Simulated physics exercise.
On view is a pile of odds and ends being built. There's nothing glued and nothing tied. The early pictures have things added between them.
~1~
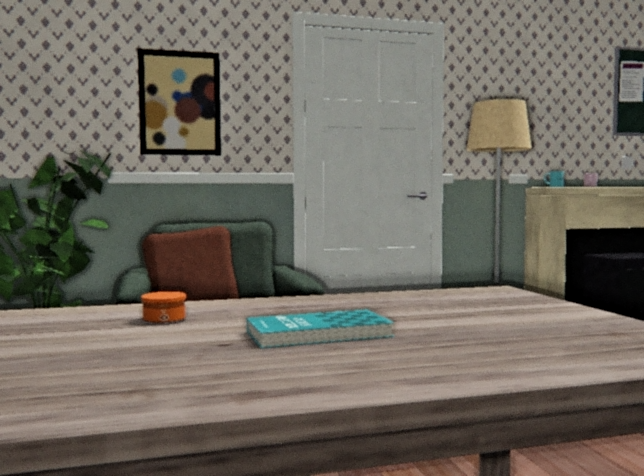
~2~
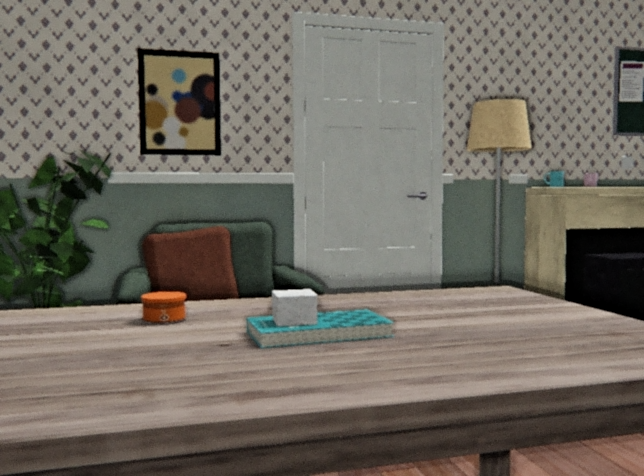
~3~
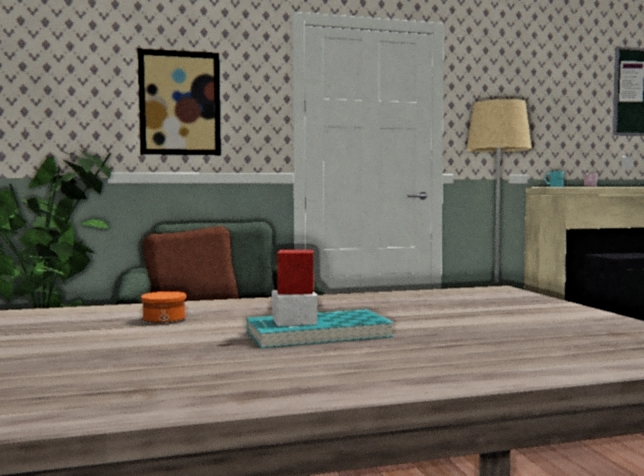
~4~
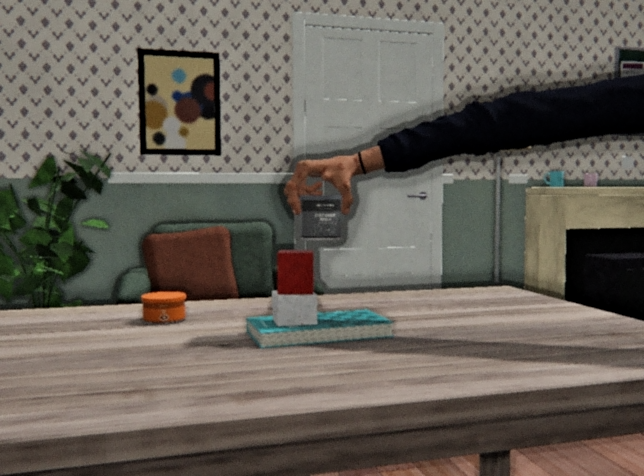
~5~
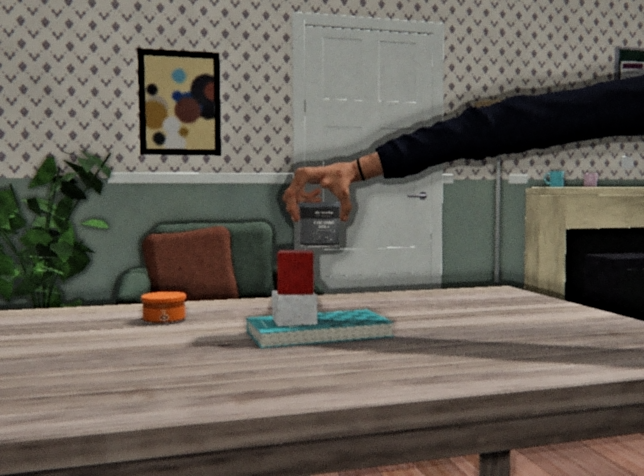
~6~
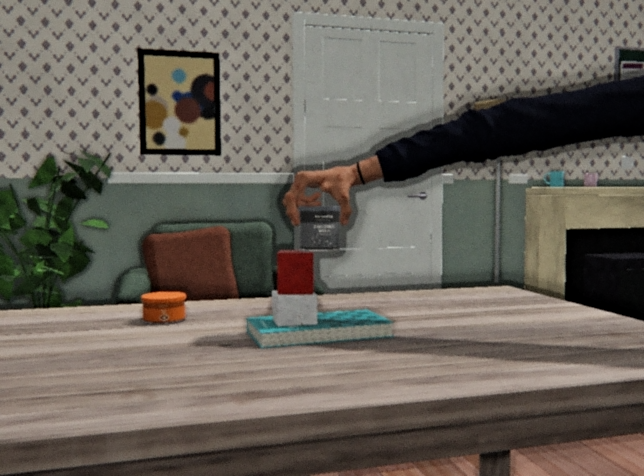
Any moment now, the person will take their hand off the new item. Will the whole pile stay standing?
It doesn't stay upright.
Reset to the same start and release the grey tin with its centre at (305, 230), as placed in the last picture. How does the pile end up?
Well, it is fine after that.
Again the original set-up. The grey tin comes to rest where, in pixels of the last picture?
In the final view it sits at roughly (336, 298).
Then, 0.40 s past the last view, grey tin now fallen.
Then, 0.50 s past the last view, things are still on the move.
Finally, fallen, grey tin; the other 4 still in place. Final places as the last picture's camera would see them, grey tin near (336, 298). The pile loses its balance.
